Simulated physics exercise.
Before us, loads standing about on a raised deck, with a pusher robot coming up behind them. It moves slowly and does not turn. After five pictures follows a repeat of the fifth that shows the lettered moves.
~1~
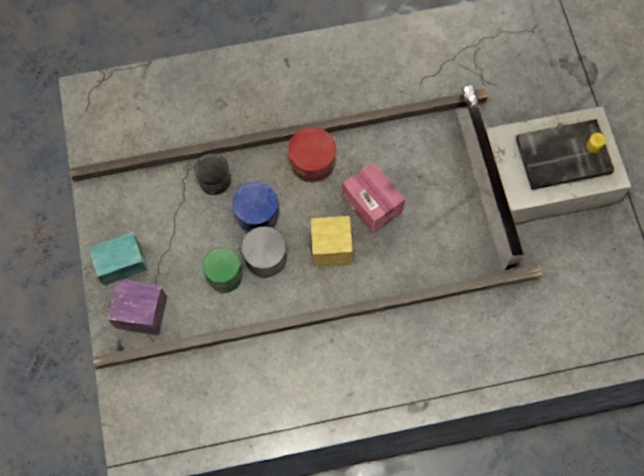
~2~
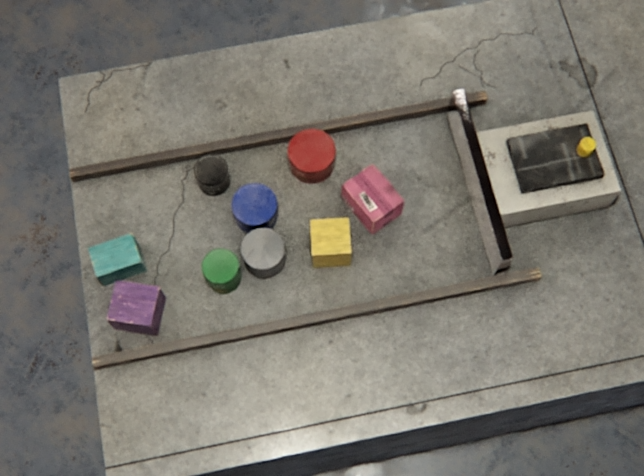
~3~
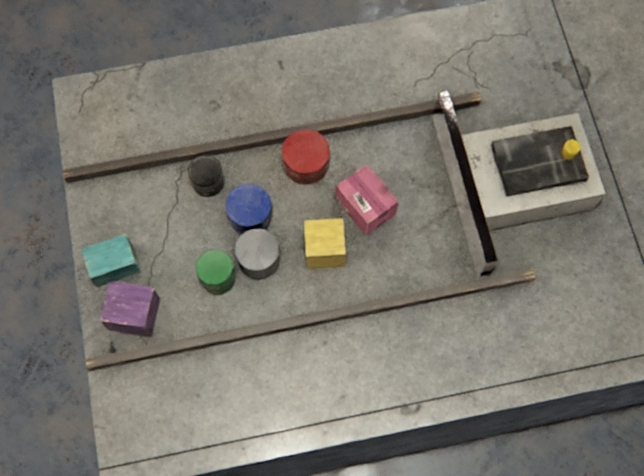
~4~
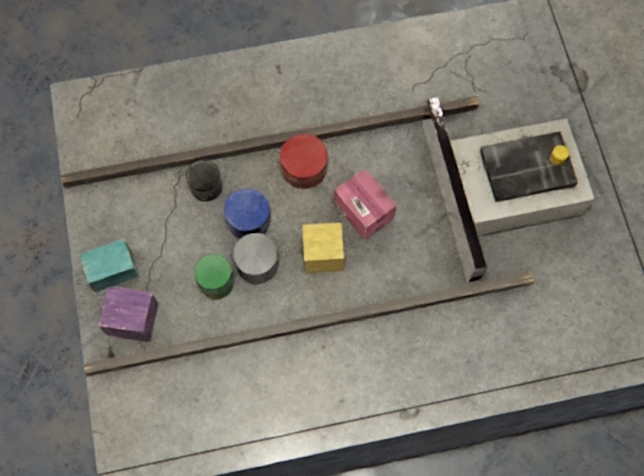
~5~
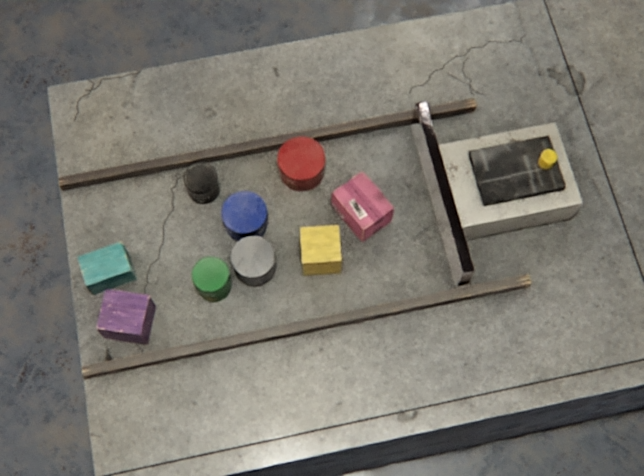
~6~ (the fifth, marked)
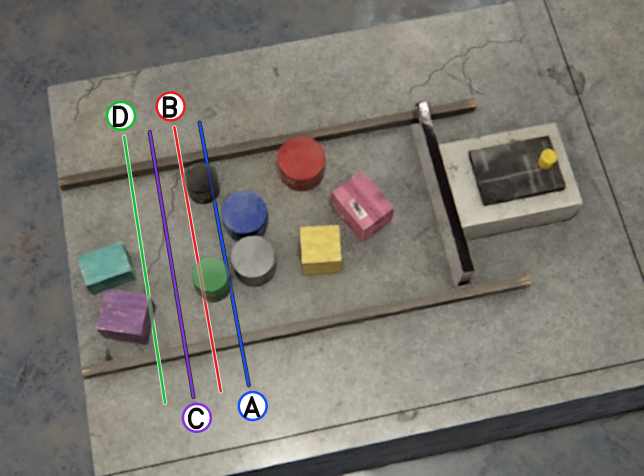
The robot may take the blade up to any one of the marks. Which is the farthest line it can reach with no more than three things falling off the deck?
D.
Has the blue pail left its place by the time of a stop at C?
By then, yes.
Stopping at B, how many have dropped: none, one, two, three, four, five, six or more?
By then, none.
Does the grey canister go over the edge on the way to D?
By then, no.
On the marked copy, A at (223, 247); B at (196, 252); C at (170, 257); D at (144, 263).
With D. Early on, robot (405, 192); red pail (294, 166); yellow crate (301, 261).
Further on, robot (297, 213); green pail (167, 313); black pail (150, 194).
At the end, robot (210, 230); purple crate over the edge; turquoise crate over the edge; two fallen.
As for the rest, A is within the limit but short; B is within the limit but short; C is within the limit but short.
